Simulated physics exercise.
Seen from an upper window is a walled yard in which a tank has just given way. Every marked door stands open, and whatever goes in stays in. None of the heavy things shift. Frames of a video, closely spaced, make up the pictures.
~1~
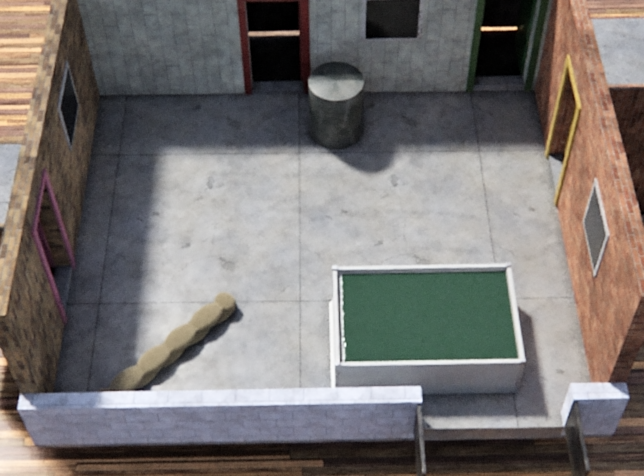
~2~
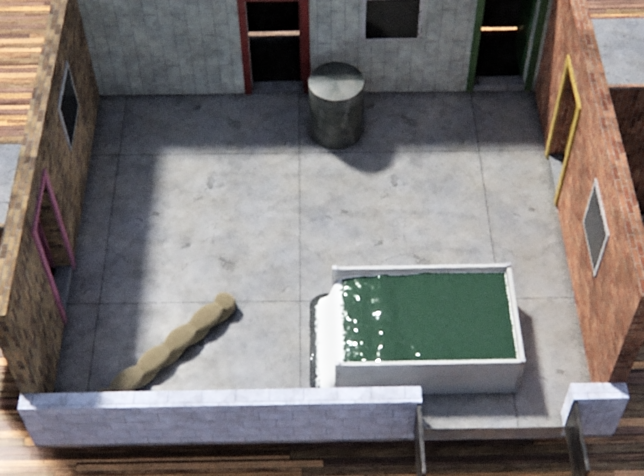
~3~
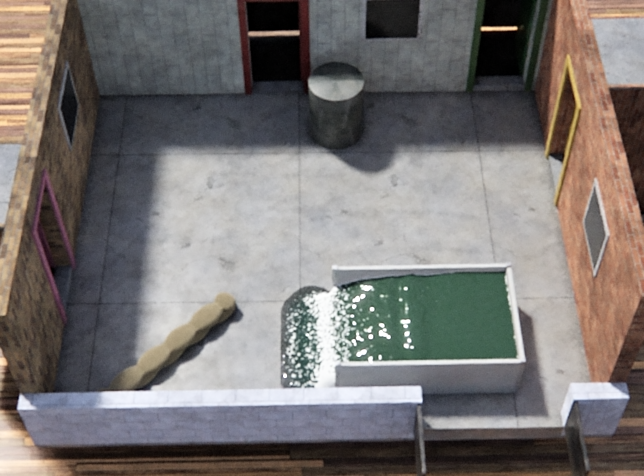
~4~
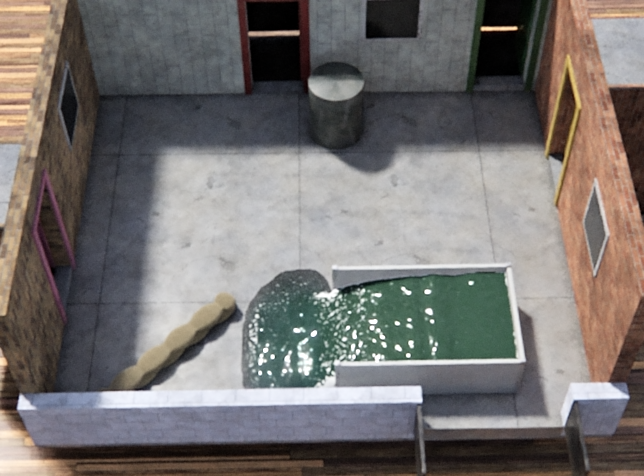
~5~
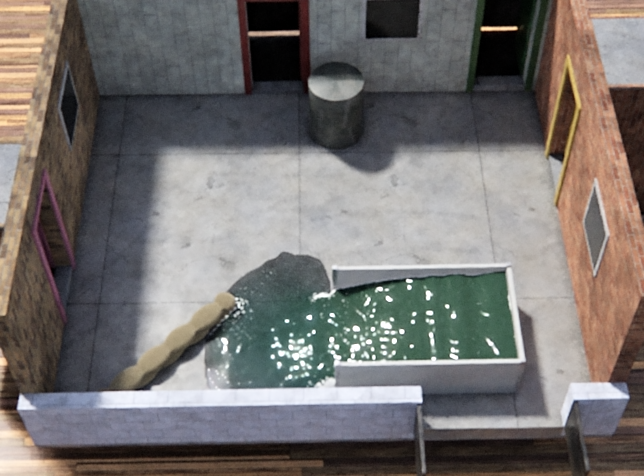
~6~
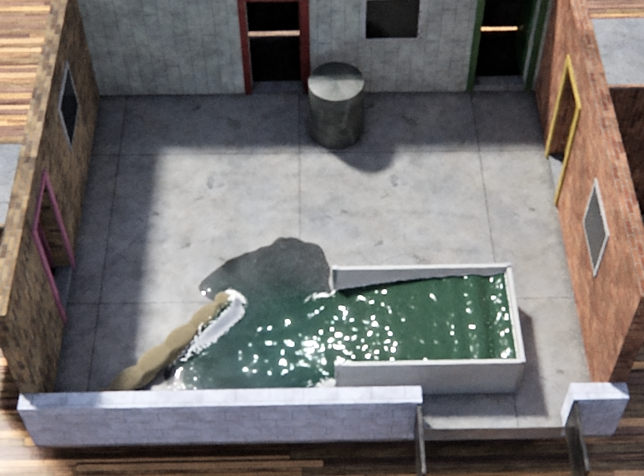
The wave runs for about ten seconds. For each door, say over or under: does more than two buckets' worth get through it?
Pink door: Under, green door: Under, red door: Over, yellow door: Under.
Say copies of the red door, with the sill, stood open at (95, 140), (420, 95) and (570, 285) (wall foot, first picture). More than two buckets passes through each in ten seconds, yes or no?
The three doors, in turn: Is beyond it, is short of it, is short of it.
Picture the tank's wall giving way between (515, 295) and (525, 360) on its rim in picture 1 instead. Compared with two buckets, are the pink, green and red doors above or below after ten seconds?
Pink falls short, green exceeds the limit, red falls short.
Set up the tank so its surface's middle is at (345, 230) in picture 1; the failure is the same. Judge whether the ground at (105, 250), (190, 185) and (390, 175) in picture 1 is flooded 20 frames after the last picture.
Log: Flood; flood; no flood.
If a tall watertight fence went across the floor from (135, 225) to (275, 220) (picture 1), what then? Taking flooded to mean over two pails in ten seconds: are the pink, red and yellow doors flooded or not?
Door by door, the pink door tops the mark, the red door stays shy of it and the yellow door stays shy of it.
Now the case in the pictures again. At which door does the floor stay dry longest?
It's the yellow one.
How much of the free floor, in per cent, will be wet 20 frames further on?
I'd guess some 50 per cent.
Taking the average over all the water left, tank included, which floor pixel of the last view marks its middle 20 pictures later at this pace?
My pick is pixel (239, 315).
A moment on, water covers 20 % of the floor; the pink door not reached, the green door not reached, the red door not reached, the yellow door not reached.
Next, water covers 35 % of the floor; the pink door wet at the sill, nothing in, the green door not reached, the red door not reached, the yellow door not reached.
Then, water covers 50 % of the floor; the pink door wet at the sill, nothing in, the green door not reached, the red door not reached, the yellow door not reached.
Later, water covers 70 % of the floor; the pink door under two buckets in, the green door not reached, the red door under two buckets in, the yellow door not reached.
In the end, water covers 80 % of the floor; the pink door under two buckets in, the green door wet at the sill, nothing in, the red door over two buckets in, the yellow door wet at the sill, nothing in.
